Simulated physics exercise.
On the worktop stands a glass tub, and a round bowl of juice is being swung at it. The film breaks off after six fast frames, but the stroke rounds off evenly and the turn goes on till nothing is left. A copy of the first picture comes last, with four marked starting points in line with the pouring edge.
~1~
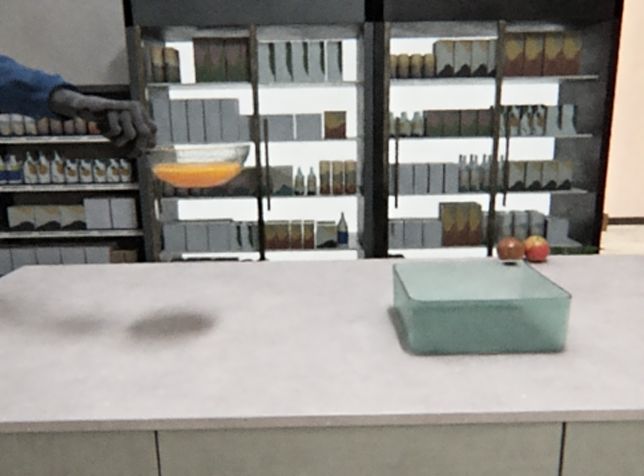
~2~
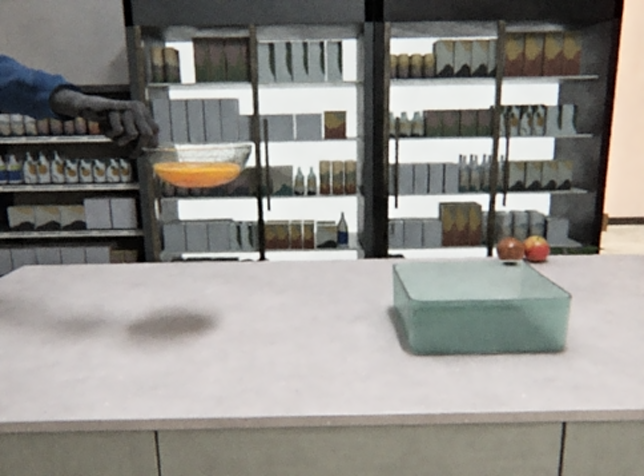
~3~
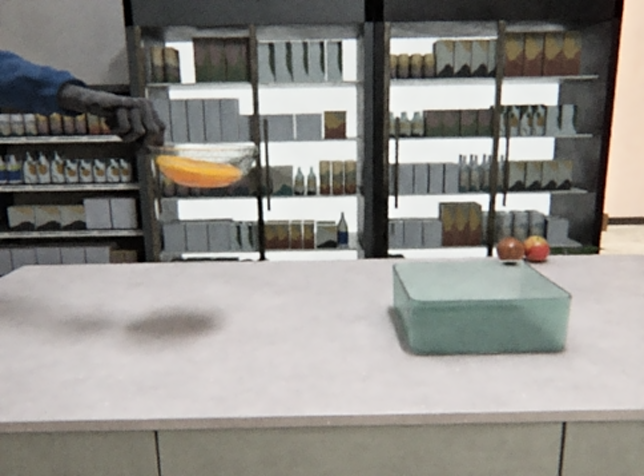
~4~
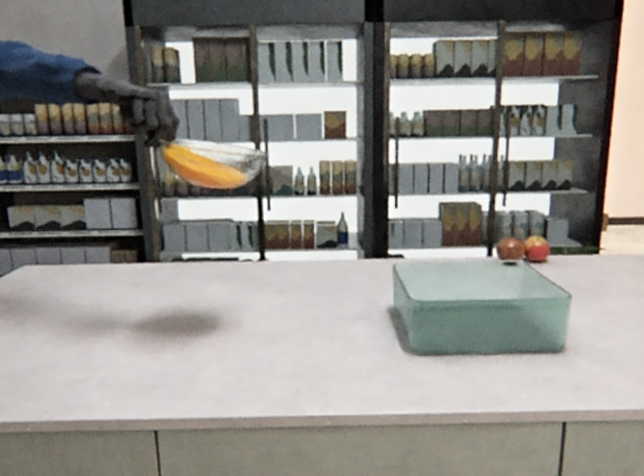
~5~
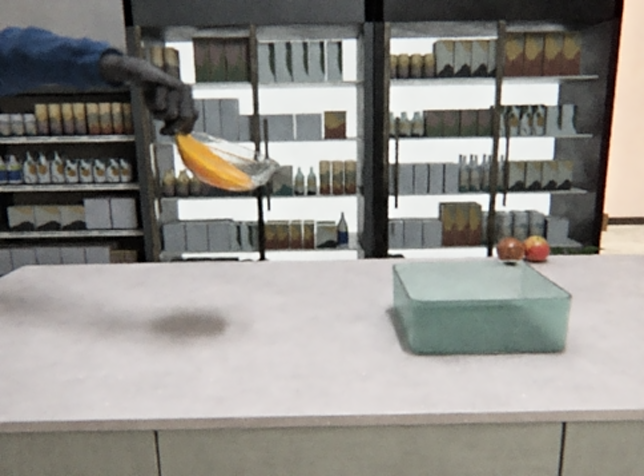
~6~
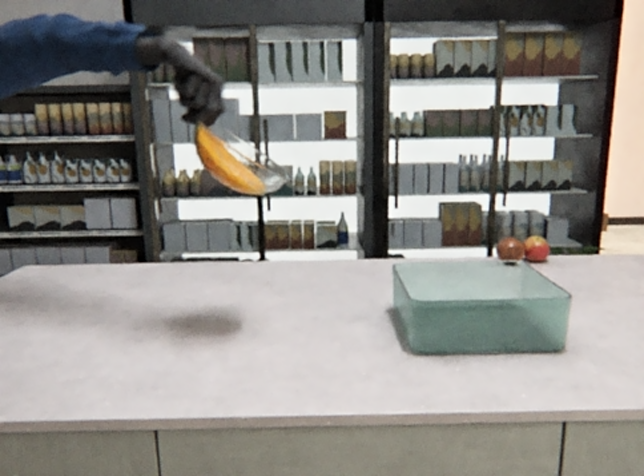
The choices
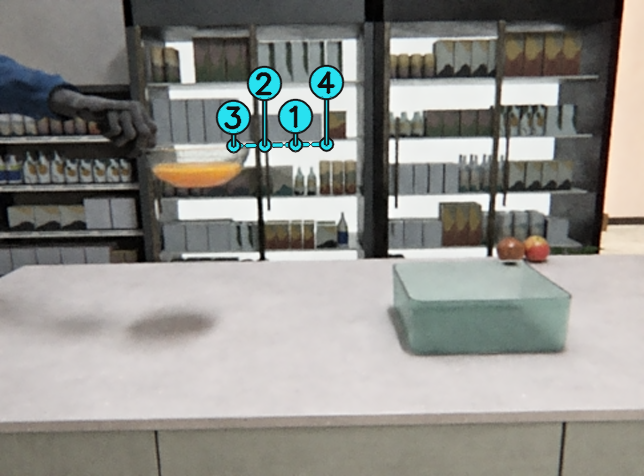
A gloved hand at the end of a blue sleeve holds a clear round bowl of orange juice above a pale worktop, seen from the front at a fixed, level view in a room lined with stocked shelves. A greenish glass tub stands on the right, with two reddish fruits behind it. The hand barely moves at first, then shifts right and tilts the bowl steeply rightward.
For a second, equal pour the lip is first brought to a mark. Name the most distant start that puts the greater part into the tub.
2.
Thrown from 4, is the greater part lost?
No, not at all.
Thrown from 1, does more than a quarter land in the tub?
Yes, it does.
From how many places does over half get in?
Three of them.
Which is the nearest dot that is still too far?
3.
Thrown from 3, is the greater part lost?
Yes, that goes wrong.
On the marked copy, 1 at (295, 144); 2 at (264, 145); 3 at (233, 145); 4 at (326, 144).
Choosing 1, about 69 % lands in the tub, 7 % falls short and 24 % goes beside or beyond.
Choosing 2, about 65 % lands in the tub, 16 % falls short and 19 % goes beside or beyond.
Choosing 3, about 19 % lands in the tub, 76 % falls short and 5 % goes beside or beyond.
Choosing 4, about 72 % lands in the tub, 10 % falls short and 18 % goes beside or beyond.
